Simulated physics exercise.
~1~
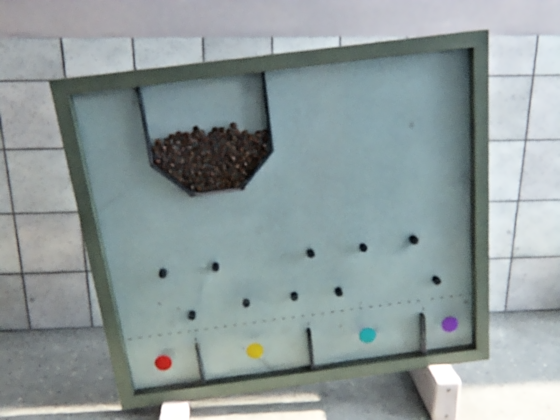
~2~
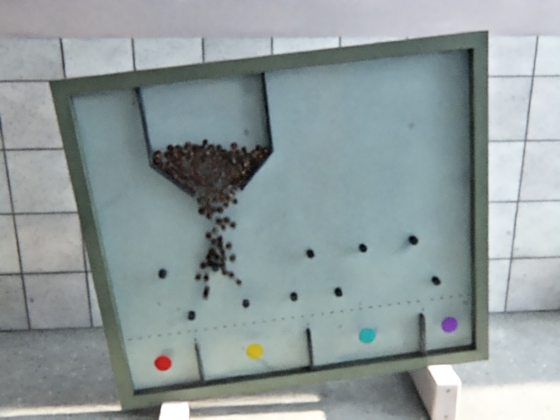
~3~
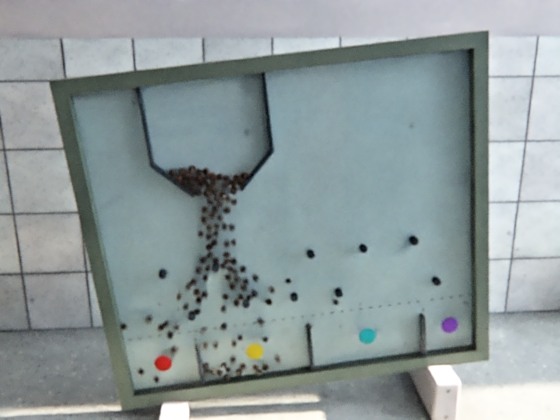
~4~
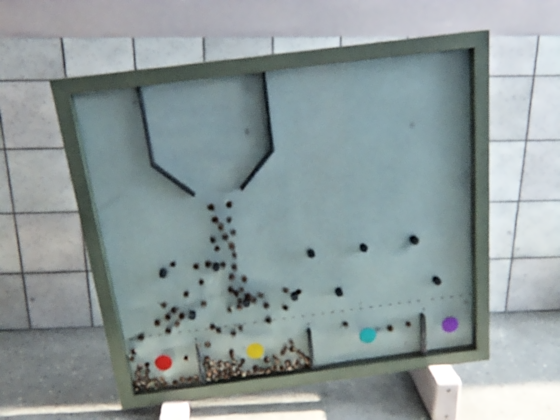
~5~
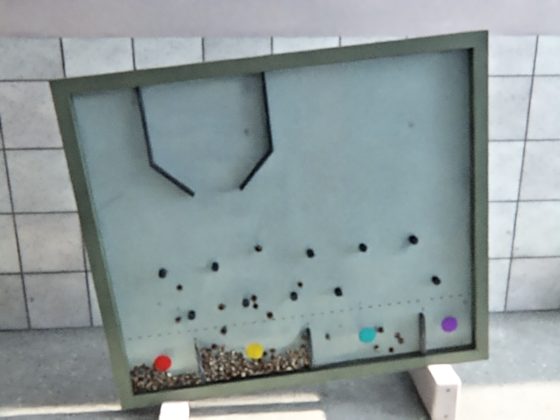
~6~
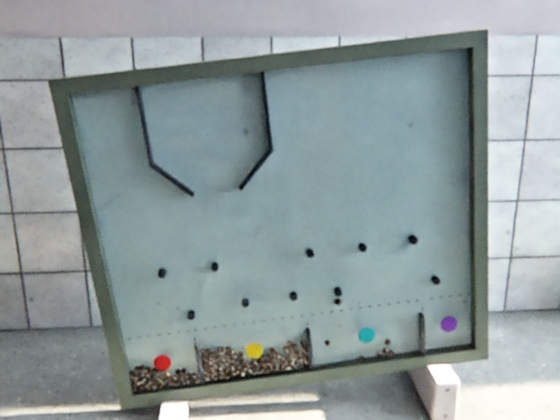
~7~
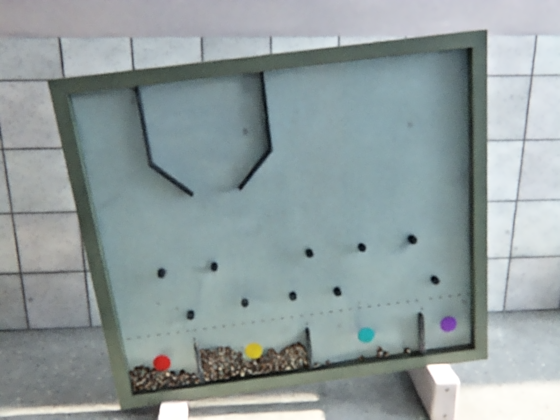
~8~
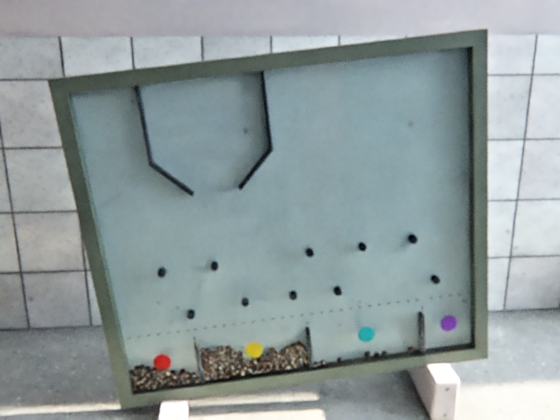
To begin with, a heap of small dark beads rests in a funnel-shaped hopper at the upper left of a slightly tilted, clear-fronted box, above scattered pegs and four bins marked with coloured dots. The beads then pour through the opening in a narrow stream and spread out as they reach the pegs. They pile up in the red and yellow bins while the hopper empties, and a few stragglers bounce right towards the turquoise bin. Finally everything lies still, with yellow holding the most, red a moderate amount, turquoise a thin scattering and purple practically none.
